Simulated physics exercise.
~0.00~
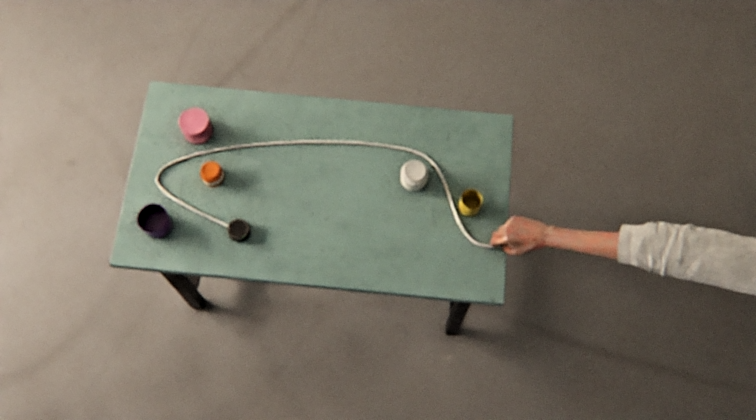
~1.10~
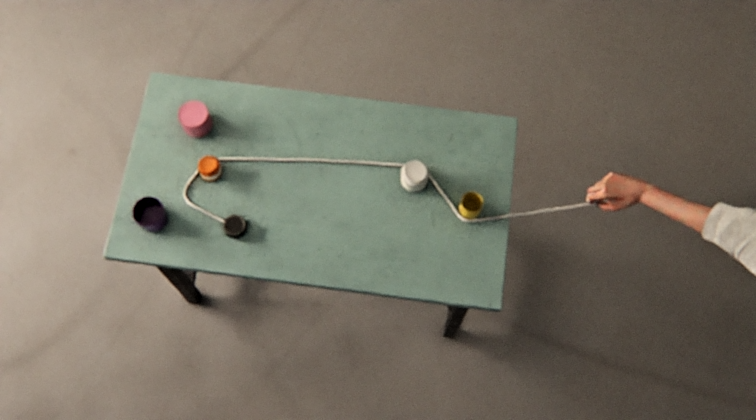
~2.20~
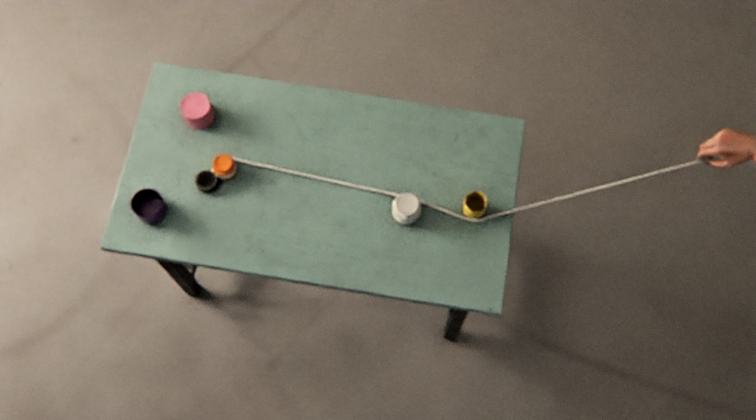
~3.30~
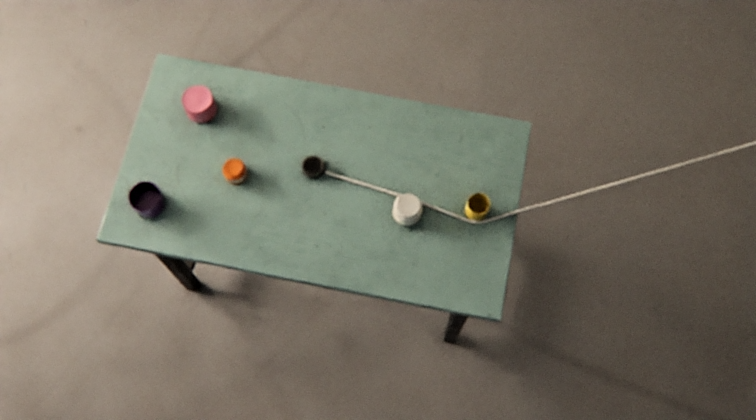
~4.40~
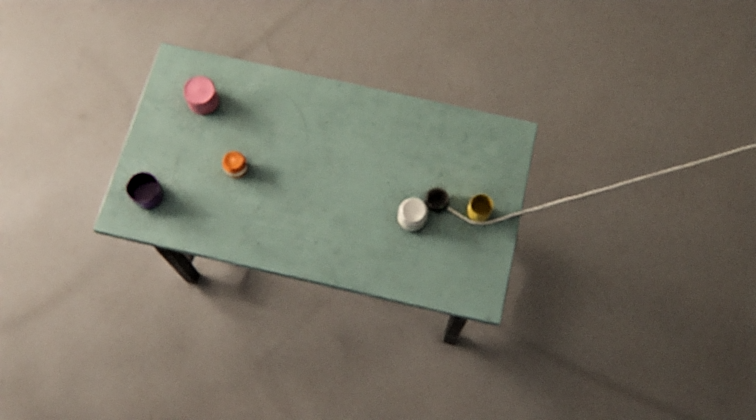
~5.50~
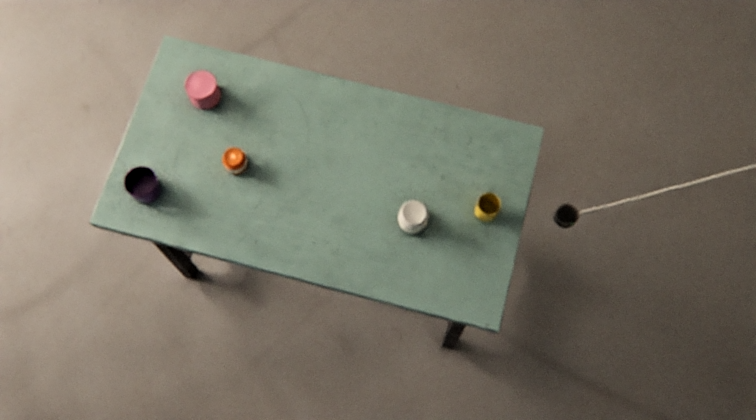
The clip opens on a green table holding a pink tub, an orange jar, a purple mug, a white jar, a yellow cup and a small round black object tied to a pale cord, which a hand grips at the right edge. The hand pulls the cord rightward, tightening it around the jars. The white jar shifts toward the near side and the orange jar slides slightly right as the black object swings in beside it. The black object then glides across the table, passing between the white jar and yellow cup. Finally it hangs beyond the right edge on the taut cord, with everything else still upright on the table.
